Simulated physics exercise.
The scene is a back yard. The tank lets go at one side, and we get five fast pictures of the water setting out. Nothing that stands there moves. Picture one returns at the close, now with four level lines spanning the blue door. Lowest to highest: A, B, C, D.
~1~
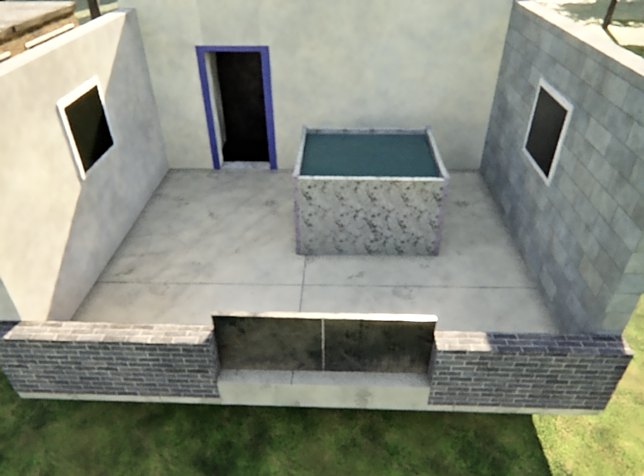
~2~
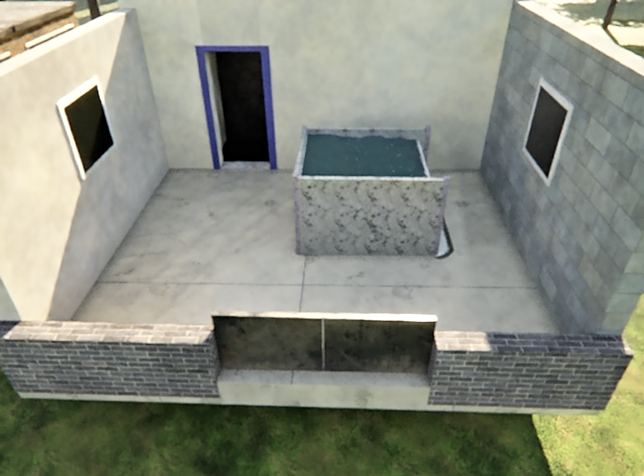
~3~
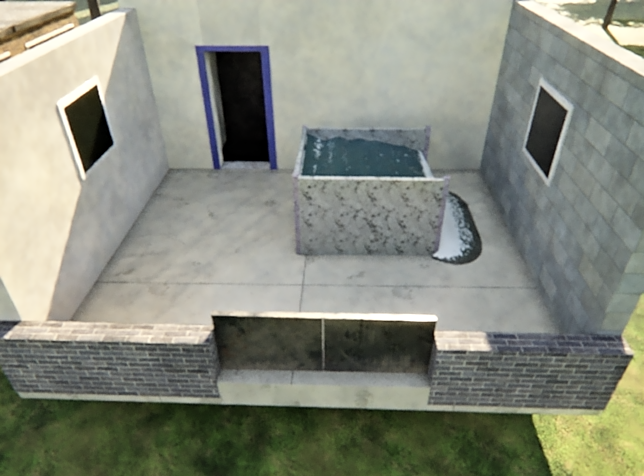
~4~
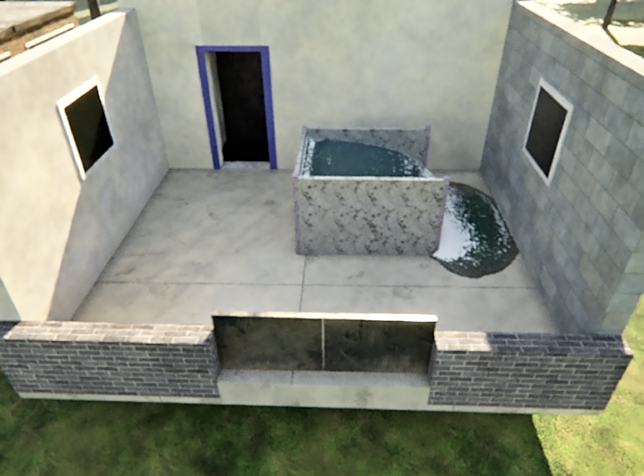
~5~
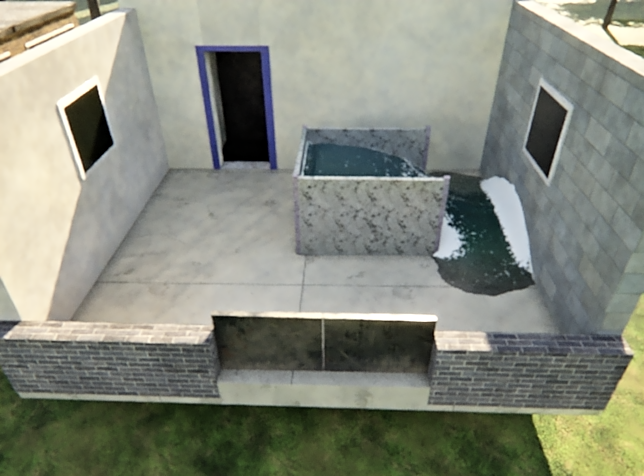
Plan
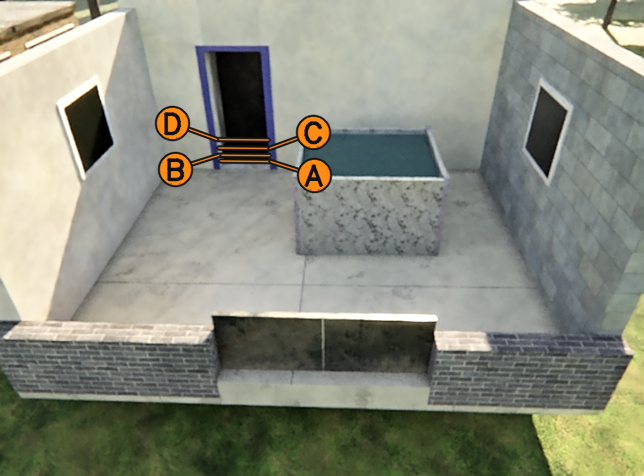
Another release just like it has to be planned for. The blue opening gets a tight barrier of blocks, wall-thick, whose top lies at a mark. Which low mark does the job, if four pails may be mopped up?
I would pick mark A.
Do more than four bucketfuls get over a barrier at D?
No, not at all.
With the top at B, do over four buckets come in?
No, not at all.
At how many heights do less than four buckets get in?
All of the four.
On the marked copy, A at (245, 161); B at (244, 155); C at (243, 148); D at (242, 139); from the bottom up A, B, C, D.
Choosing A, a splash gets over, under a bucket.
Choosing B, nothing gets over.
Choosing C, nothing gets over.
Choosing D, nothing gets over.
